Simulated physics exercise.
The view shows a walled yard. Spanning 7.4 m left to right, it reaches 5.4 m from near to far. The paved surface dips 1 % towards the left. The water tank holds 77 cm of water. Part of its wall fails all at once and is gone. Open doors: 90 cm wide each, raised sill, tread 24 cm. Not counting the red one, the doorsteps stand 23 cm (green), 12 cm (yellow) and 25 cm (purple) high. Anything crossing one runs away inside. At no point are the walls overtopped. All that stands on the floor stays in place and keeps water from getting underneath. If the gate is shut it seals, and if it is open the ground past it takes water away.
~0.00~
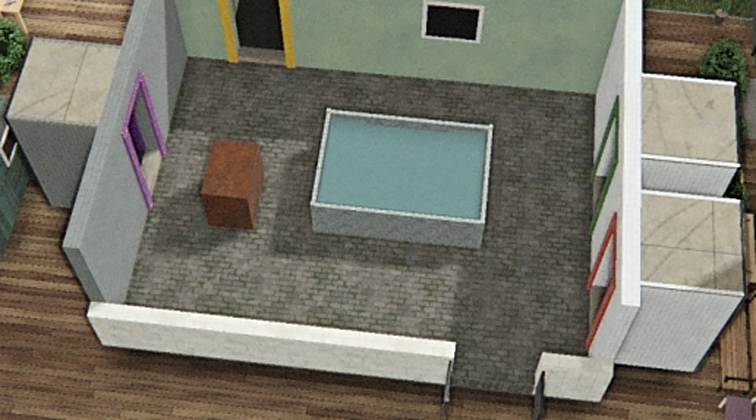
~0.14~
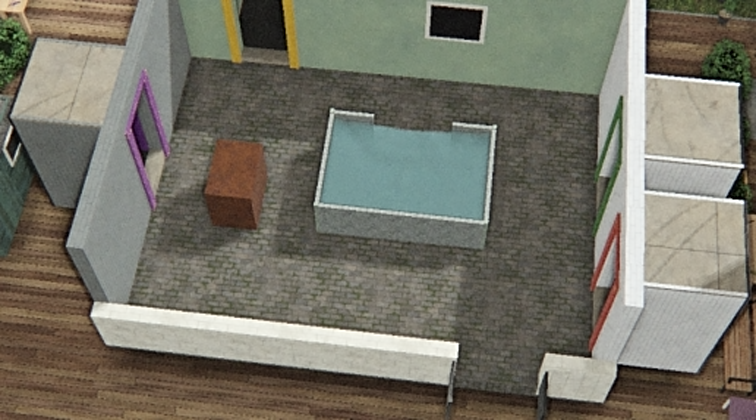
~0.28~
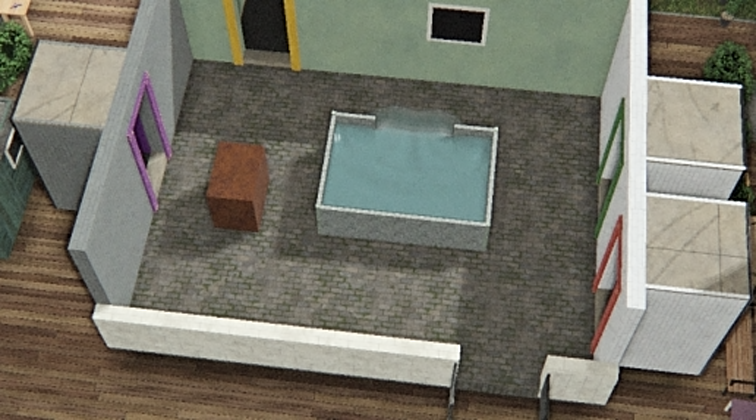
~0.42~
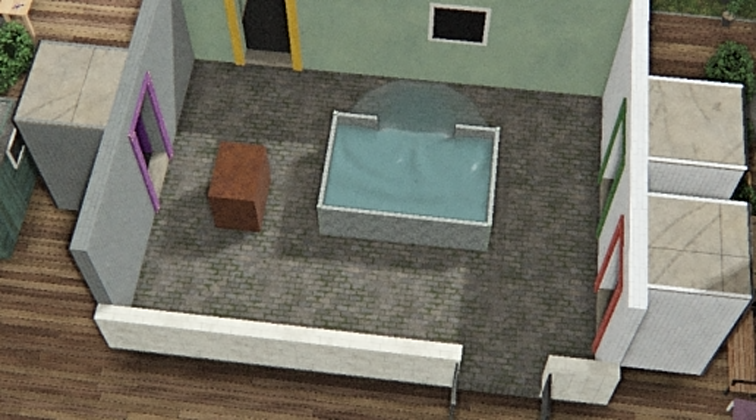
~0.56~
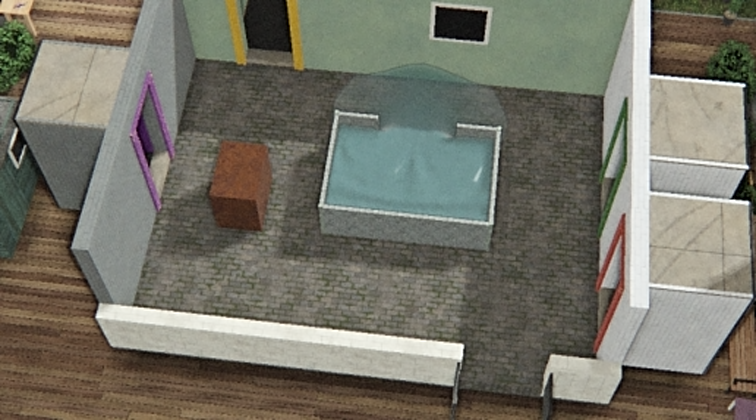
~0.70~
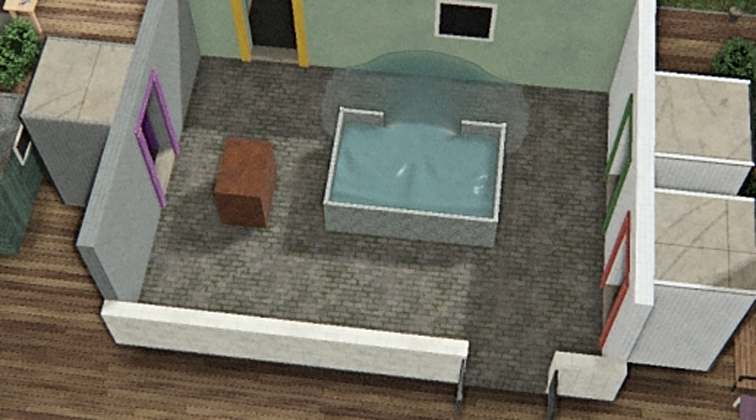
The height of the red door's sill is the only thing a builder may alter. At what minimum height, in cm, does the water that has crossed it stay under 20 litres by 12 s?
From about 7 cm.
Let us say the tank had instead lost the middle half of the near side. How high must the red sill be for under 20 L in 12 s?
Required height: Approx. 14.5 cm.
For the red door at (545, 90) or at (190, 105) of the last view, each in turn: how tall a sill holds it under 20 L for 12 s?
Minimums: Roughly 11.0 cm and 24 cm.
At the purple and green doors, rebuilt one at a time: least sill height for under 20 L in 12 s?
Roughly 11.0 cm for the purple door and roughly 8.0 cm for the green door.
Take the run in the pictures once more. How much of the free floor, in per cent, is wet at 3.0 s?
About 50 per cent.
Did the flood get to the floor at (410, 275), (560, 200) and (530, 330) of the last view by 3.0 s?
First bone-dry, second wet through, third bone-dry.
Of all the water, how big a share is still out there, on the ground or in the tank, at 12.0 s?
Something near 84 out of a hundred parts.
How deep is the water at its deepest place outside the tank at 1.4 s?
Max depth: About 56 cm.
After 1.4 s water covers 15 % of the floor, deepest (56 cm) near (427, 83); it has not reached the red door.
After 3.0 s water covers 50 % of the floor, deepest (32 cm) near (427, 83); 3 cm at the red door, 0 litres in over its 19 cm sill.
After 12.0 s water covers 100 % of the floor, deepest (13 cm) near (244, 337); 11 cm at the red door, 0 litres in over its 19 cm sill.
At the red door as built, the water arrived by 2.8 s and peaked near 12 cm at 11.4 s.
With a sill of 6 cm, 28 litres would have come in within the 12 s; with 8.5 cm, 9 litres. So under 20 litres takes about 7 cm.
